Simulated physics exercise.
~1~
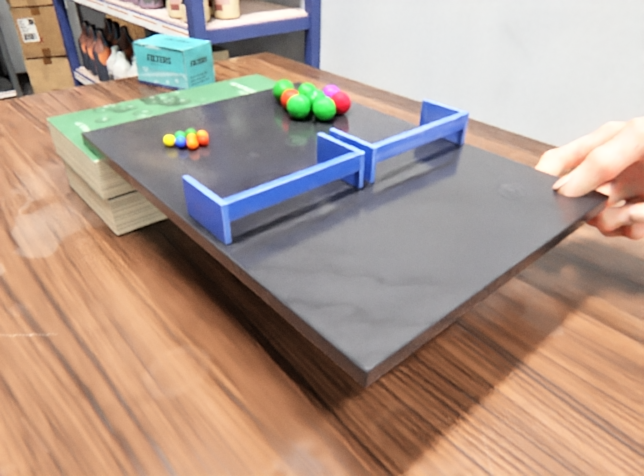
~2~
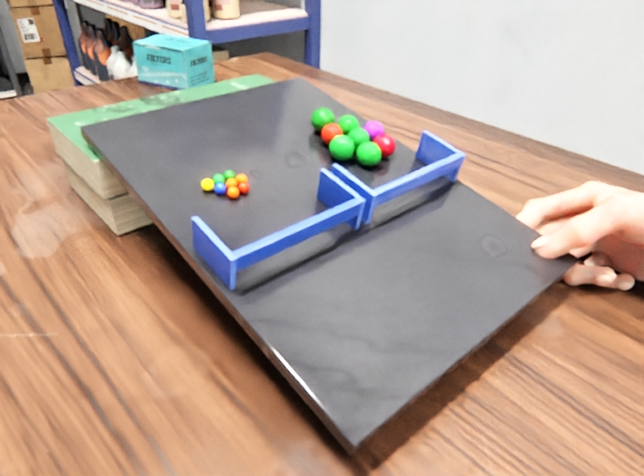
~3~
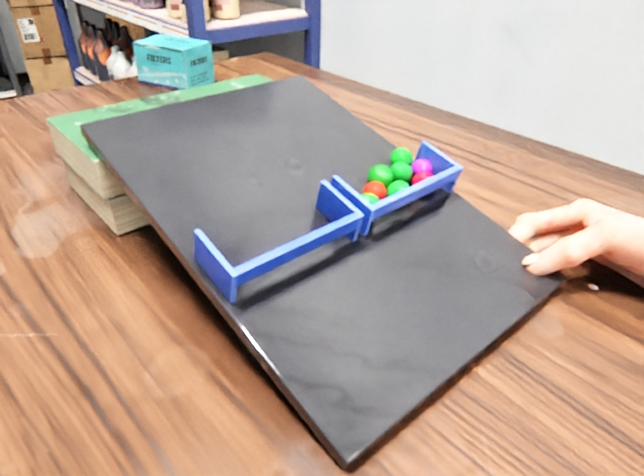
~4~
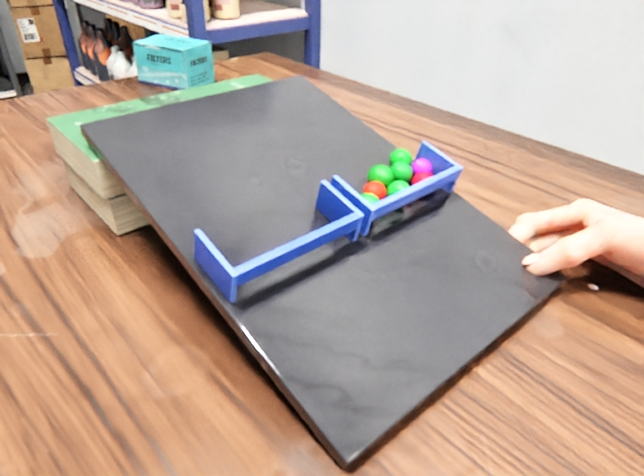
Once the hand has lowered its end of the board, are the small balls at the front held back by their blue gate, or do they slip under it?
The small balls slip under the front gate, and none are left behind it. Only the larger balls are stopped, at the back gate.
